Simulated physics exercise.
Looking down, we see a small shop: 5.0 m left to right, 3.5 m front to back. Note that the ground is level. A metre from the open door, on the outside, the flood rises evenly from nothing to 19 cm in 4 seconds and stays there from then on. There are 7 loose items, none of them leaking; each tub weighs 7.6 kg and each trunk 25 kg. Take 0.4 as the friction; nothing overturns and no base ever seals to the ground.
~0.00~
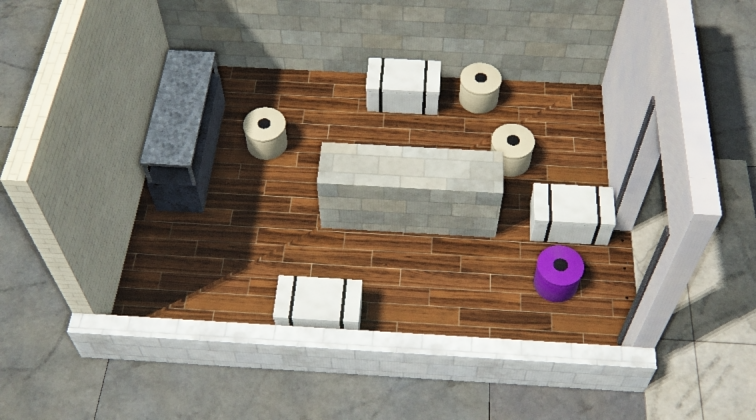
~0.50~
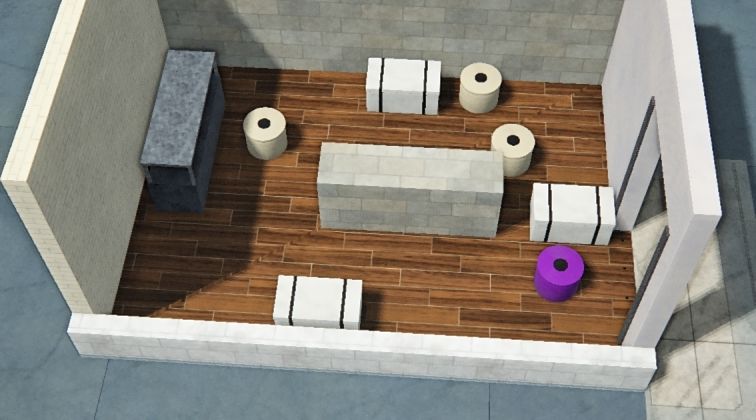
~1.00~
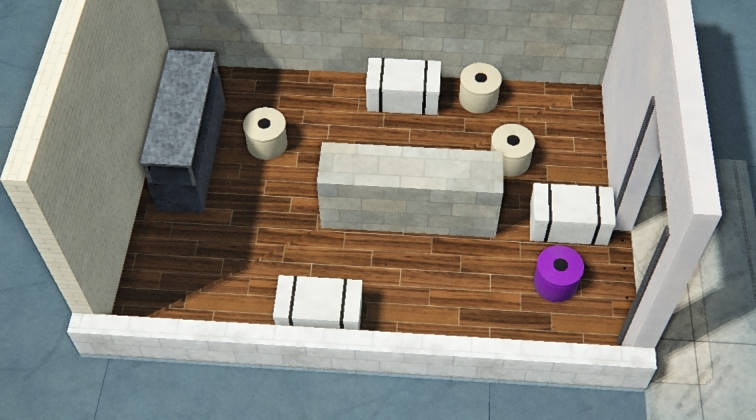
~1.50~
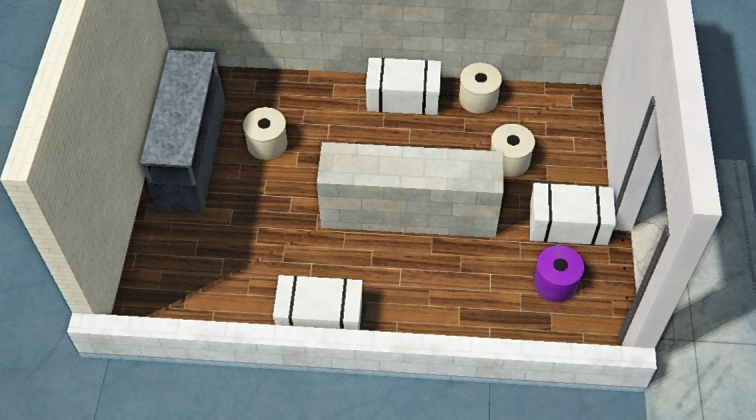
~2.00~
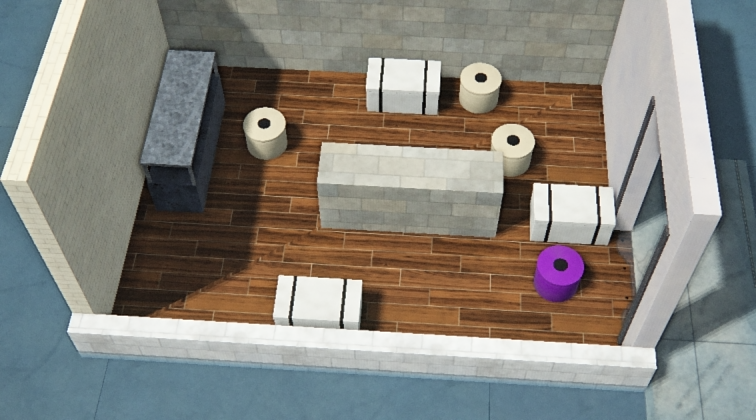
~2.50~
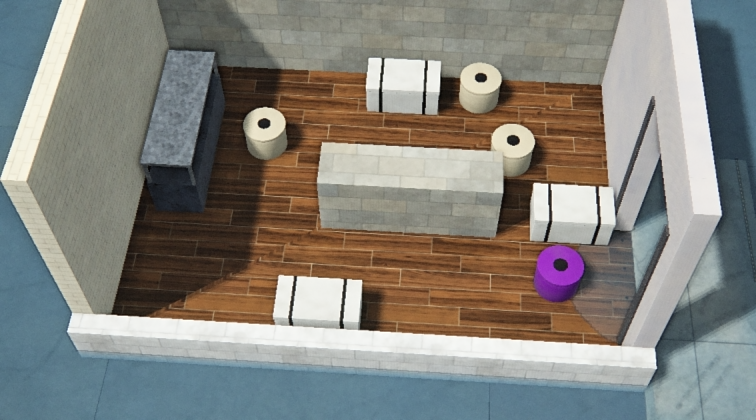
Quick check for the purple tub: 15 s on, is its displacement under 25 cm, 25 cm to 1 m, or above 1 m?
It's going to be taken off.
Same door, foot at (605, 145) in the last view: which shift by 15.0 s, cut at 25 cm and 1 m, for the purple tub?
Then the purple tub would have shifted modestly.
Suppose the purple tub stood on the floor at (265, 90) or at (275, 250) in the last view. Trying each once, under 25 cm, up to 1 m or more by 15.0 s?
From the first spot it would go a long distance, and from the second it would go a long distance.
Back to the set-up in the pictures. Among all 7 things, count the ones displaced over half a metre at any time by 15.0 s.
The answer here is 6.
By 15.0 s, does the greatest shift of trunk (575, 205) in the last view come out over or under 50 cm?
Below.
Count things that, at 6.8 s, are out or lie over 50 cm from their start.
By my reckoning, 2.
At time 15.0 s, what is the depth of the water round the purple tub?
Roughly 8 cm.
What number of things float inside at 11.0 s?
Count at that moment: 5.
After 3.5 s the purple tub is near (519, 265), 0.4 m from its start, aground; 0 afloat.
After 6.8 s the purple tub is near (229, 208), 3.3 m from its start, aground; 0 afloat.
After 11.0 s the purple tub is near (306, 95), 3.3 m from its start, afloat; 5 afloat.
After 15.0 s the purple tub is near (367, 151), 2.3 m from its start, afloat; 7 afloat.
